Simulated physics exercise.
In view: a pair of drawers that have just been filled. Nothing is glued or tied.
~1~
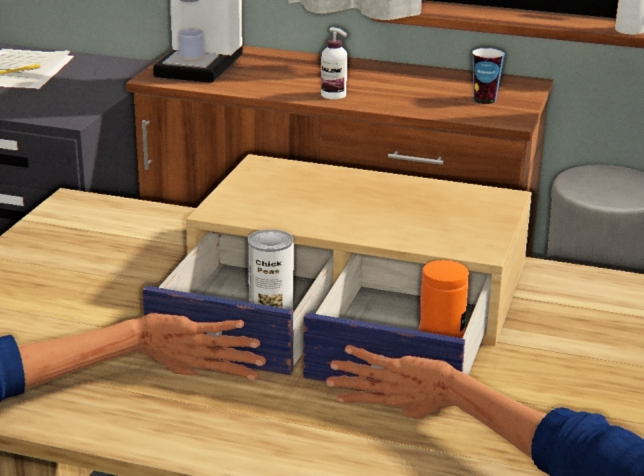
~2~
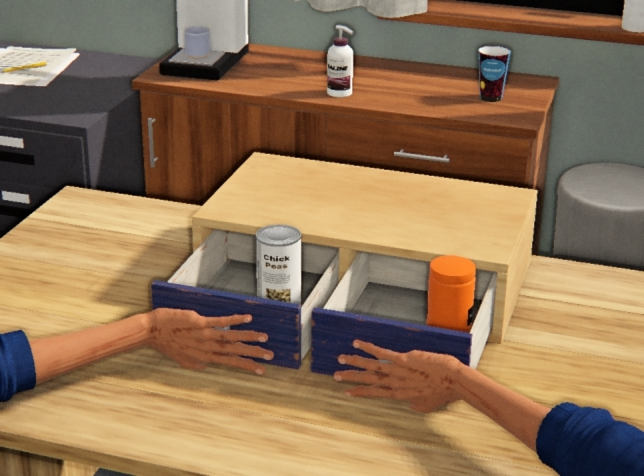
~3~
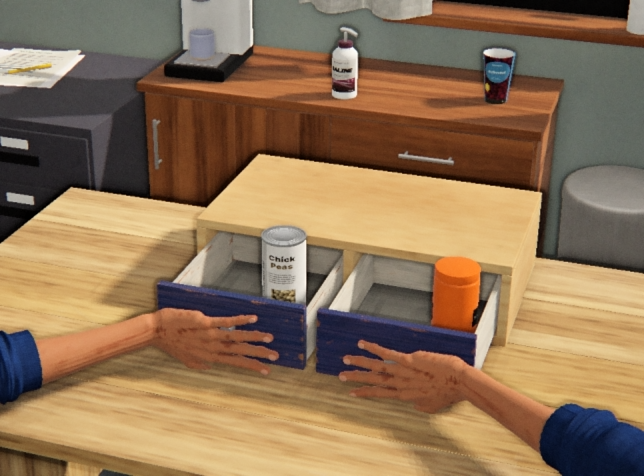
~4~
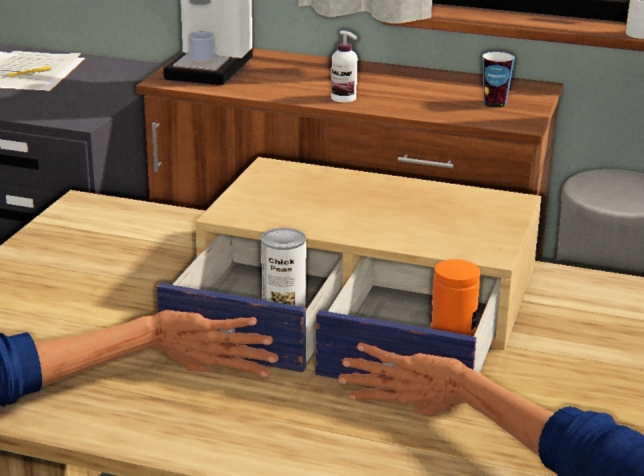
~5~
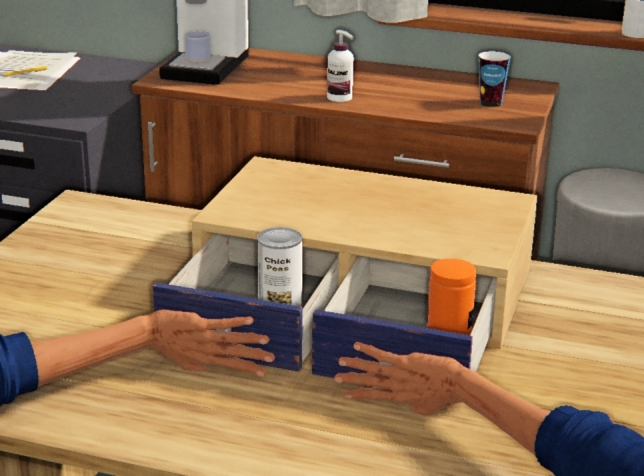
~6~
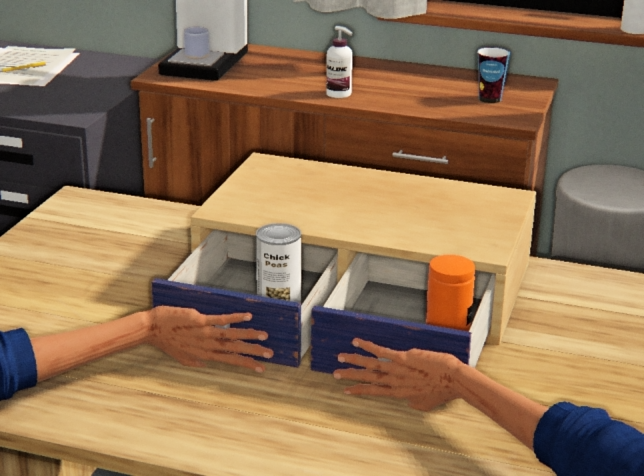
Two hands rested against the blue fronts of two open drawers, a white tin in the left and an orange jar in the right, and nothing moved except the view, which shifted slightly.
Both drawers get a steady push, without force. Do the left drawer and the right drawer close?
Outcome: The left drawer stays ajar; the right drawer stays ajar.
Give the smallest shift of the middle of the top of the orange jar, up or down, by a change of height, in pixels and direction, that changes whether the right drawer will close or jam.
About 16 pixels down.
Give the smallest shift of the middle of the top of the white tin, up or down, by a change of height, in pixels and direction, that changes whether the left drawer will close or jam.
Roughly 20 pixels down.
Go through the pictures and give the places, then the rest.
Left drawer (248, 290) wide open; right drawer (404, 316) wide open; orange jar (443, 309), in the first picture.
Right drawer (411, 311) wide open; white tin (279, 274), in the second picture.
Left drawer (261, 286) wide open; chest (372, 243), in the third picture.
Right drawer (415, 314) wide open; orange jar (455, 307), in the fourth picture.
Left drawer (257, 288) wide open; white tin (280, 276), in the fifth picture.
Left drawer (256, 284) wide open; right drawer (410, 310) wide open; chest (367, 242), in the sixth picture.
Then, 0.32 s after the last picture, left drawer starting in; right drawer starting in.
Then, 0.48 s after the last picture, left drawer starting in; right drawer about half in.
At rest, the left drawer will not close; the right drawer will not close.
